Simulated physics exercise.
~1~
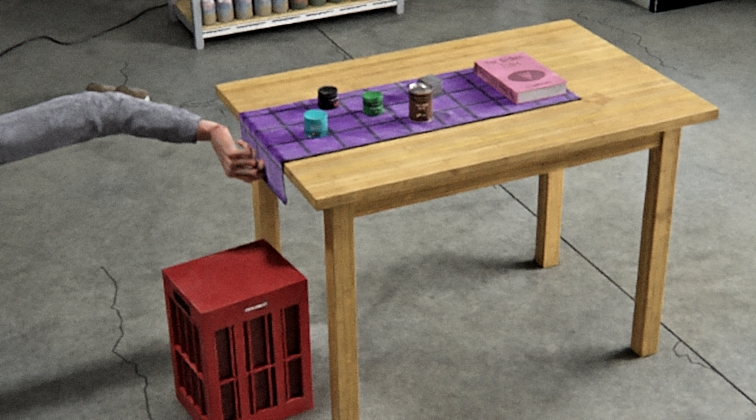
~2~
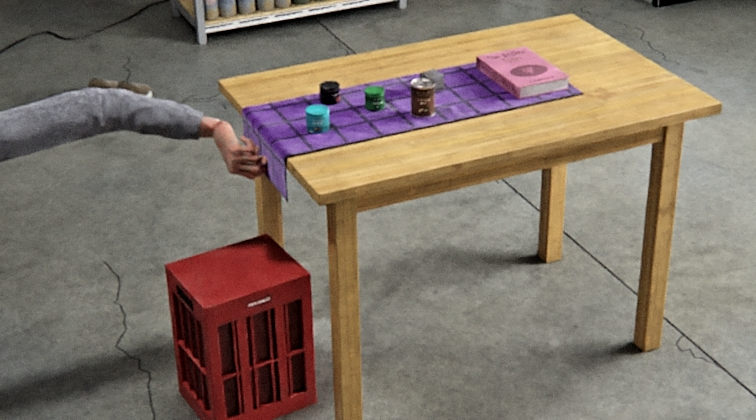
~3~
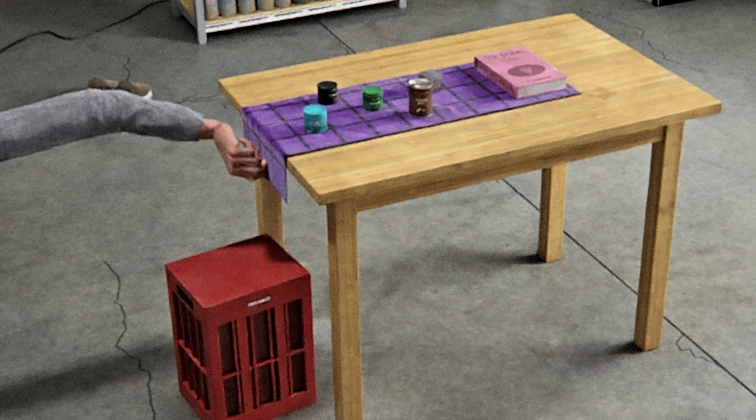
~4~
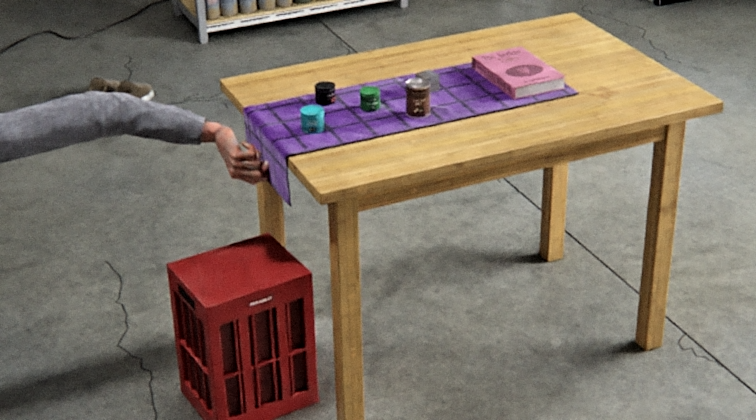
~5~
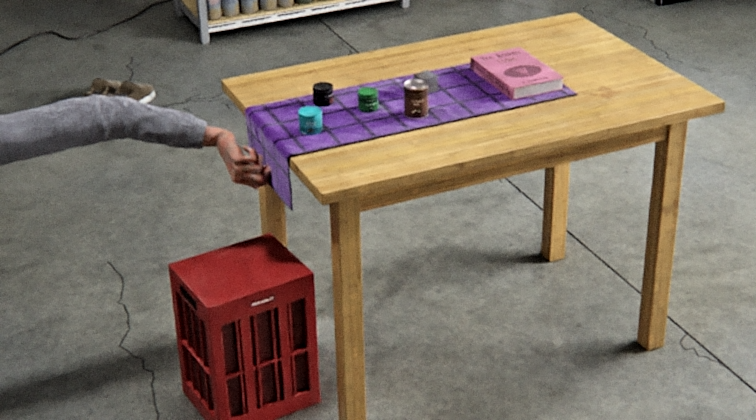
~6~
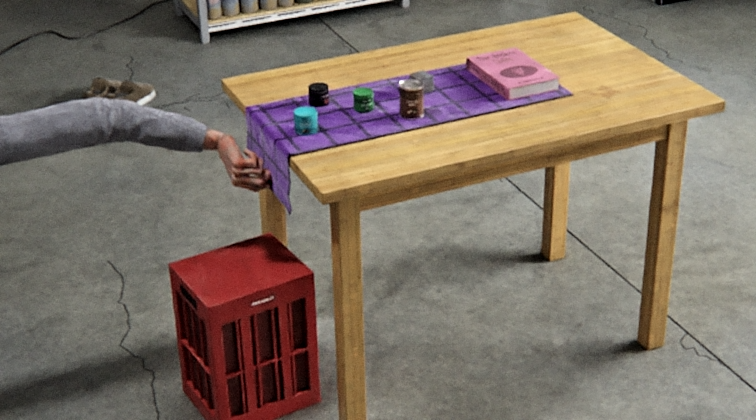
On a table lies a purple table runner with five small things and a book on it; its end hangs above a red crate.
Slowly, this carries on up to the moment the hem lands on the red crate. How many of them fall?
Lost: Two.
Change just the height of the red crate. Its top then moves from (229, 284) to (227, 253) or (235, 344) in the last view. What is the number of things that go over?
Going over the edge would be 1 and 4.
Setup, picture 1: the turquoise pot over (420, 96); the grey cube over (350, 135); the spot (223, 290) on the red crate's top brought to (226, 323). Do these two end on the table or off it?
The turquoise pot stays aboard, and the grey cube does not stay aboard.
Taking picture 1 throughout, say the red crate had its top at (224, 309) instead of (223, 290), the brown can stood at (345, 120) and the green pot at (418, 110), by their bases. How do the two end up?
Observed: Brown can departs; green pot remains seated.
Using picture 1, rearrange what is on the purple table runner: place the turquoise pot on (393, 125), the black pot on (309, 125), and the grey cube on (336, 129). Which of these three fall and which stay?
Turquoise pot: Still up. Black pot: Off. Grey cube: Off.
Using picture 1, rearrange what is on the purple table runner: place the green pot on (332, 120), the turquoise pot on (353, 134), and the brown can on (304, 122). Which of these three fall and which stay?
In the end the green pot is no longer on top, the turquoise pot is no longer on top, and the brown can is no longer on top.
Early on, hem near (271, 239); turquoise pot gone.
Midway, hem on the crate; turquoise pot and black pot gone.
Finally, hem on the crate; turquoise pot and black pot gone. The answer is two.
